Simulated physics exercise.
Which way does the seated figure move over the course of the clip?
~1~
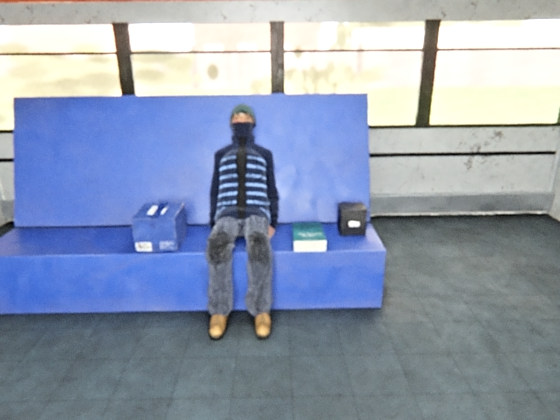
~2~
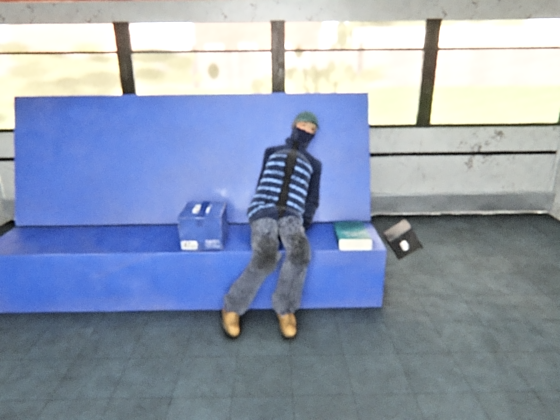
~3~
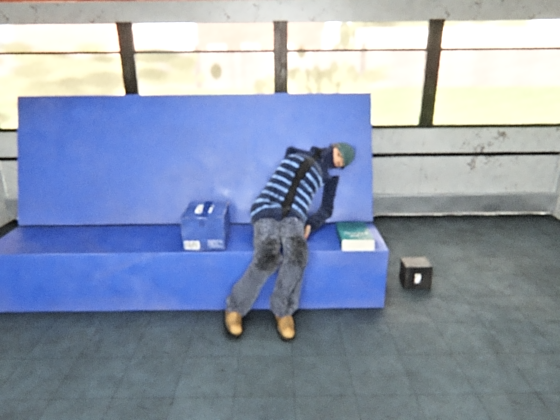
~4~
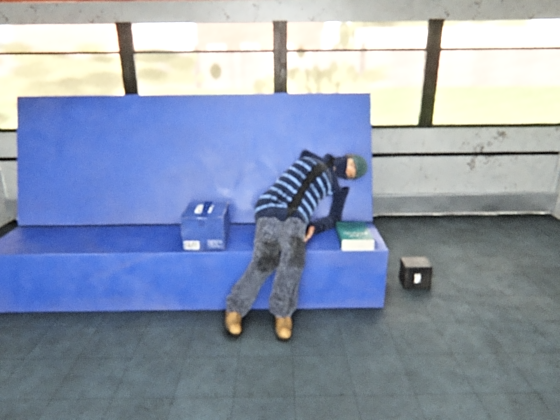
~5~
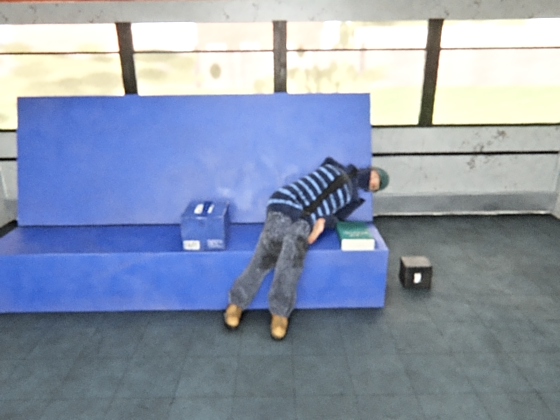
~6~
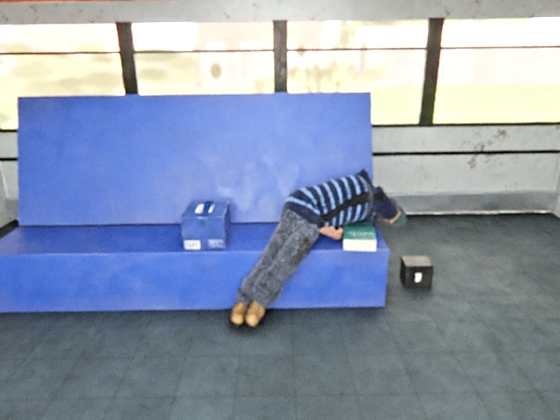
The figure moves to the right, slumping over toward that end of the bench.
